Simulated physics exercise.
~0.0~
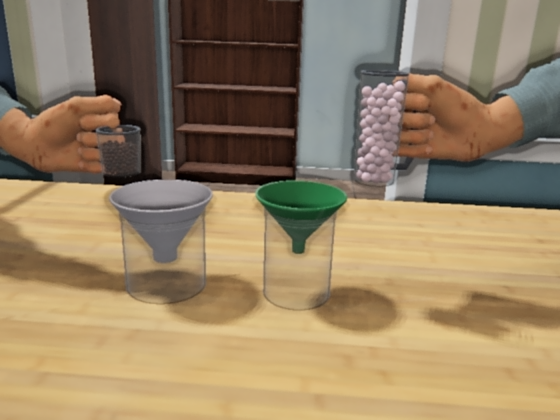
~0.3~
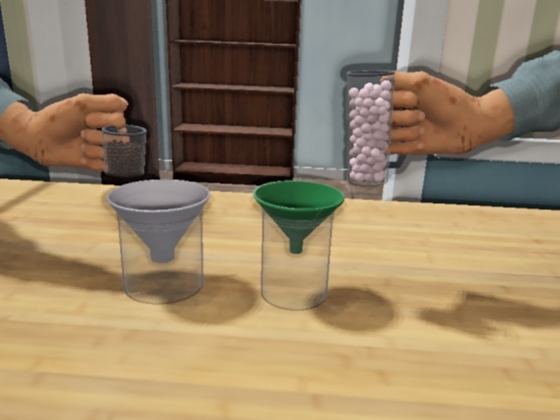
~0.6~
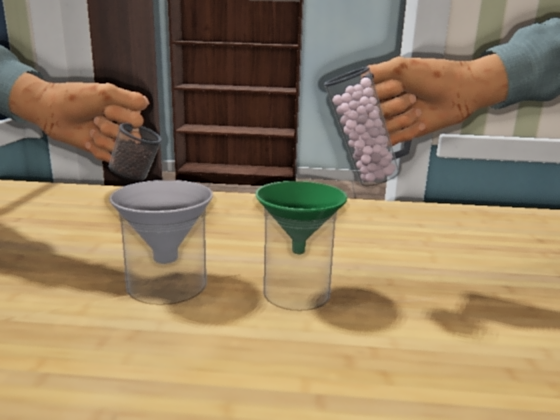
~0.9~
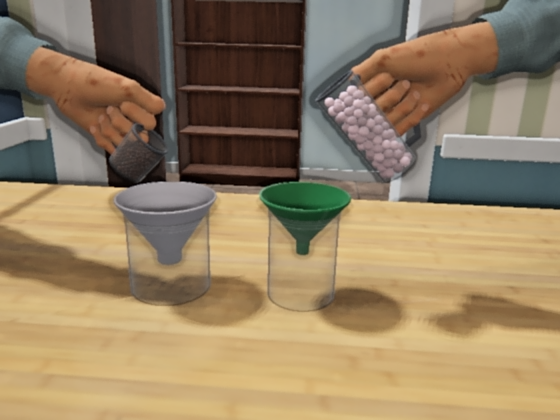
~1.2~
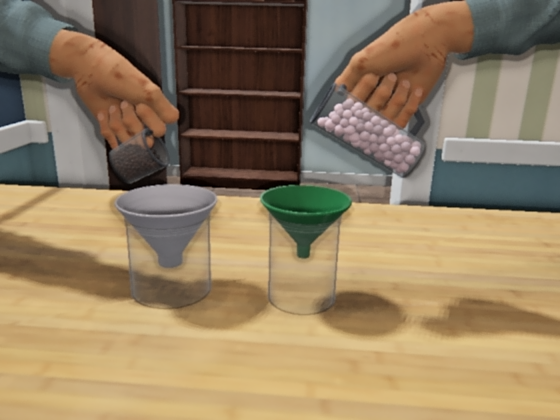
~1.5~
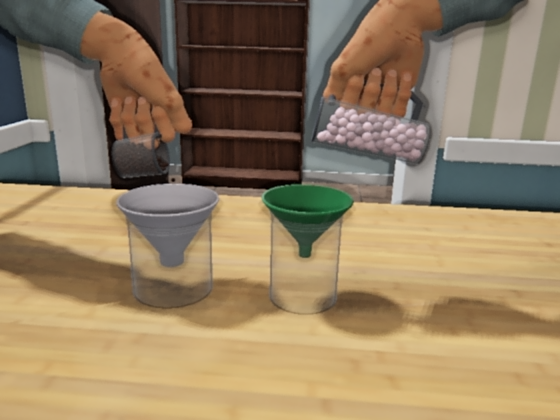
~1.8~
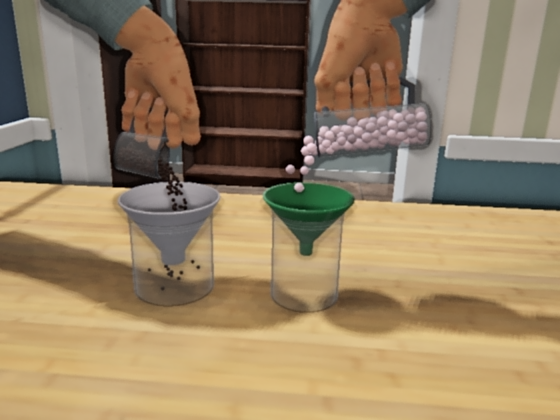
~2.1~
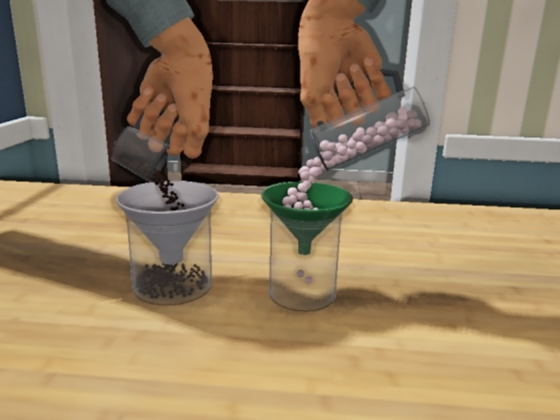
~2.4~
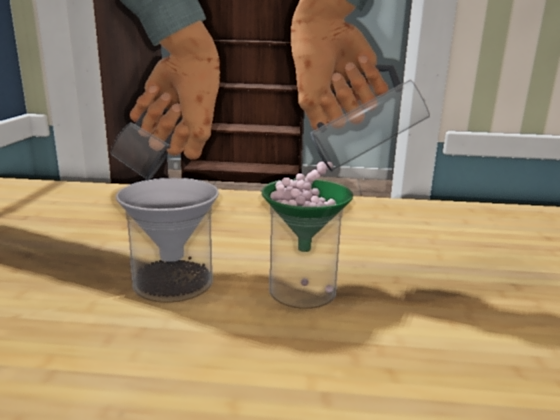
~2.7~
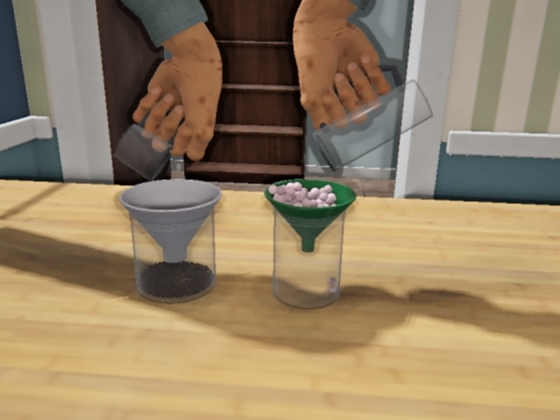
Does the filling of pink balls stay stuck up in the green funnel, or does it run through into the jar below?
It stays stuck in the green funnel, with only a few balls reaching the jar, while the dark grains on the left all pass through into theirs.
